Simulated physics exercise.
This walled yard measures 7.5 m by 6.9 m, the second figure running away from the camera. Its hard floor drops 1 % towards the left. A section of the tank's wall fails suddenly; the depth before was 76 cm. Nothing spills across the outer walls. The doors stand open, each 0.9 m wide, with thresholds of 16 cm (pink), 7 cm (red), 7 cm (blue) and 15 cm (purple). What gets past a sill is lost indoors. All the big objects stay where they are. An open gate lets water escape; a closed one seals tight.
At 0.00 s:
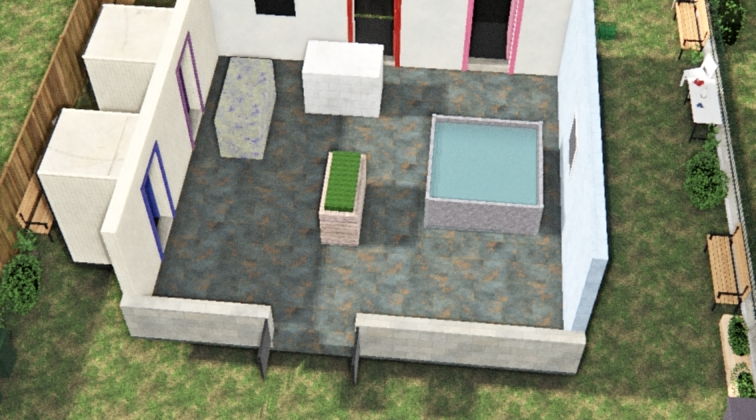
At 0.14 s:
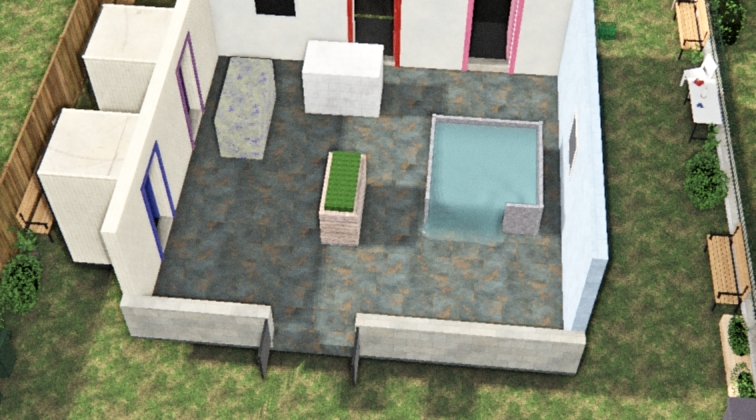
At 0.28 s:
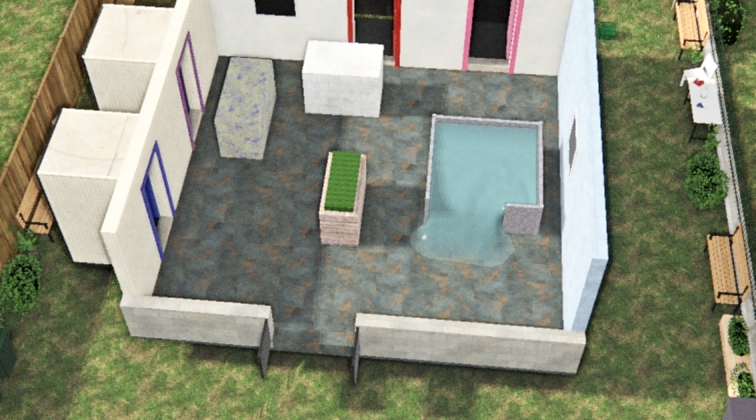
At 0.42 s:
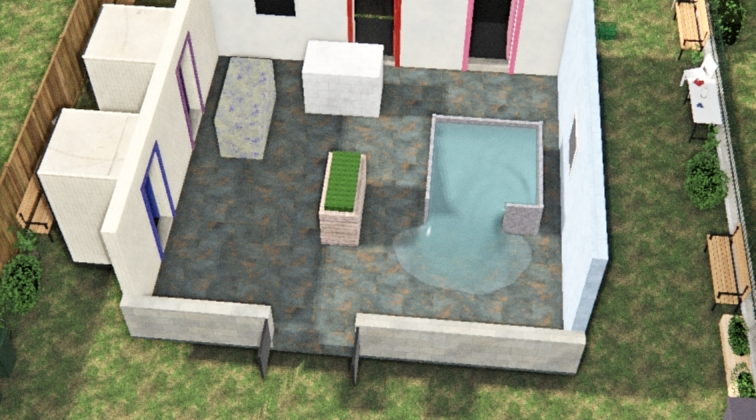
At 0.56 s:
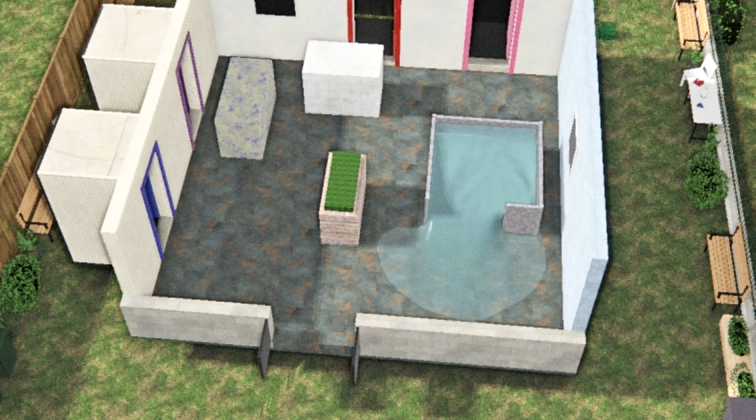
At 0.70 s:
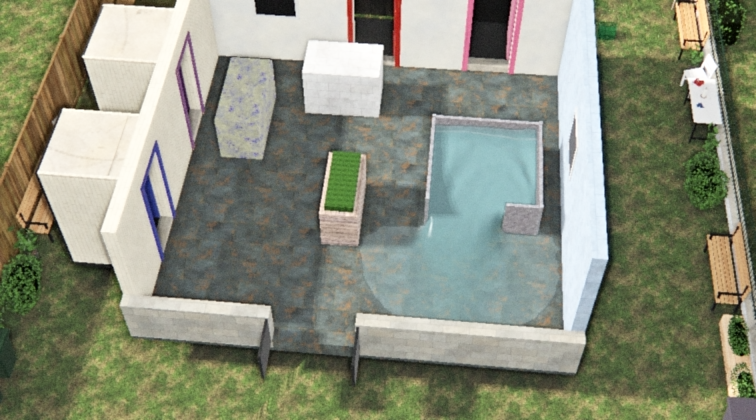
Pale blue water pours from a square, grey-walled tank at the right of a walled yard, seen from high above. On the dark stone floor stand a brick planter topped with green, a white block and a speckled slab, with grass and benches outside. Most of the tank's near and left walling vanishes, and the water spreads forward in a widening rounded sheet towards the low front wall, while the camera stays still.
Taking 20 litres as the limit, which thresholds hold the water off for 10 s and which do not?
The water let in: At the pink door it stays under the limit; at the red door it stays under the limit; at the blue door it goes over the limit; at the purple door it does not reach the limit.
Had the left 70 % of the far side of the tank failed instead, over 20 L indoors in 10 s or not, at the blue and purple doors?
Then: Blue below, purple under.
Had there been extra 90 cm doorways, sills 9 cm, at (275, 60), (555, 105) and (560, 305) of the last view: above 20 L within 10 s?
In that order: Not over, below, over.
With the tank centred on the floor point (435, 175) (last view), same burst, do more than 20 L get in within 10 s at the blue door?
Then: Blue below.
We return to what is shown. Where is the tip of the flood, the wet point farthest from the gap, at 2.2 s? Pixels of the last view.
At about (205, 323).
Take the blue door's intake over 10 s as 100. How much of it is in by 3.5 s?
About 0 per cent.
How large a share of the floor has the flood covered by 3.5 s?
Some 40 per cent of it.
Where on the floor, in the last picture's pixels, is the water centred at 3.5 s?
At about (429, 258).
After 1.4 s water covers 20 % of the floor and is deepest (44 cm) near (436, 332); pink door not reached, red door not reached, blue door not reached, purple door not reached.
After 2.2 s water covers 30 % of the floor and is deepest (45 cm) near (558, 350); pink door not reached, red door not reached, blue door not reached, purple door not reached.
After 3.5 s water covers 40 % of the floor and is deepest (30 cm) near (151, 302); pink door not reached, red door not reached, blue door 11 cm at the sill, 0 L in, purple door not reached.
After 6.0 s water covers 65 % of the floor and is deepest (20 cm) near (155, 285); pink door 7 cm at the sill, 0 L in, red door not reached, blue door 15 cm at the sill, 39 L in, purple door 5 cm at the sill, 0 L in.
After 10.0 s water covers 95 % of the floor and is deepest (16 cm) near (217, 62); pink door 4 cm at the sill, 0 L in, red door 10 cm at the sill, 1 L in, blue door 11 cm at the sill, 106 L in, purple door 8 cm at the sill, 0 L in.
